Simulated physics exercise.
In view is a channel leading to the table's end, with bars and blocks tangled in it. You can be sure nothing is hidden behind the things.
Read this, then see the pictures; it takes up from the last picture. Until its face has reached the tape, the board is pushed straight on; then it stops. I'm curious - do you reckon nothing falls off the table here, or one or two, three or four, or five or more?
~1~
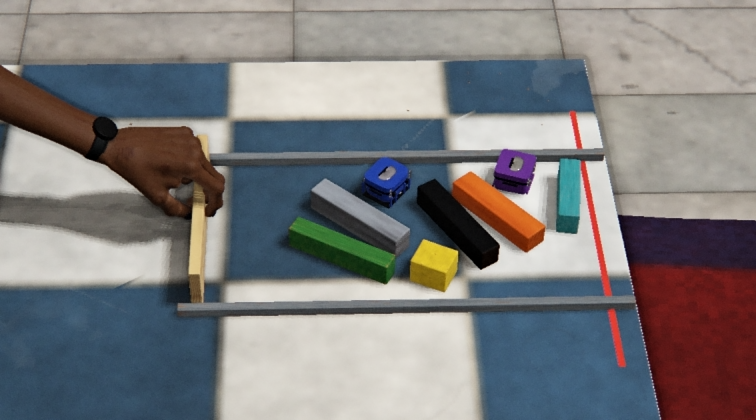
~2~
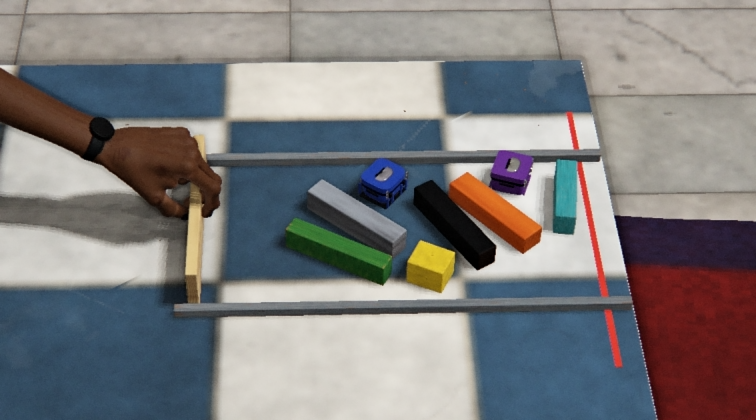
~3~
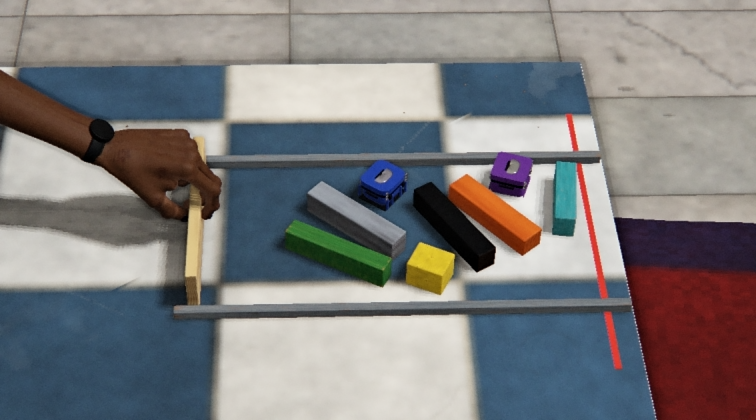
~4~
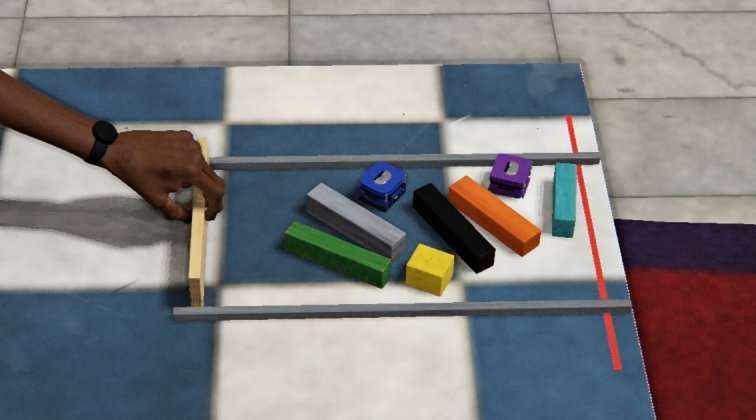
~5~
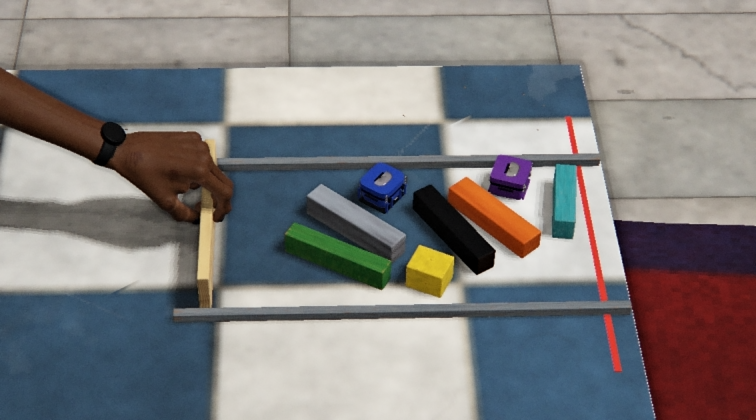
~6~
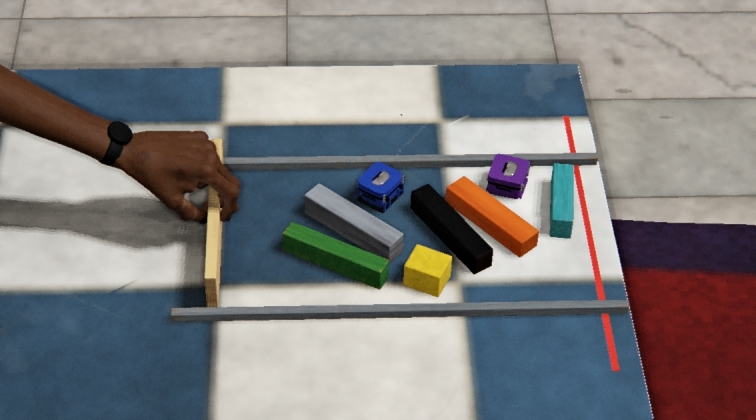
Lost: Five or more.
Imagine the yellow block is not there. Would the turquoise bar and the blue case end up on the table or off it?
The turquoise bar: Drops. The blue case: Remains.
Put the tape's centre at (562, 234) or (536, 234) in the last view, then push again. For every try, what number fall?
4, then 2.
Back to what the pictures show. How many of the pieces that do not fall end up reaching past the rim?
Result: 1.
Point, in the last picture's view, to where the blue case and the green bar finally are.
Blue case at (597, 170), green bar at (606, 257).
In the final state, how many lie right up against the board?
That makes 2.
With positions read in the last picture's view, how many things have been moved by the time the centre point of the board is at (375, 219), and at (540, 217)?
The first count is 4, and then it's 8.
A little later, none off yet; turquoise bar at rest near (562, 200); purple case at rest near (508, 178); orange stick at rest near (491, 216).
Next, none off yet; turquoise bar at rest near (562, 200); purple case shifted a little near (525, 173); orange stick shifted a little near (514, 212).
Later still, one off so far; turquoise bar dropping near (643, 273); purple case tilted a little near (610, 168); orange stick shifted about its own width near (605, 209).
When it is over, the number that fall off is five or more; down, grey stick, yellow block, black stick, orange stick, purple case and turquoise bar.
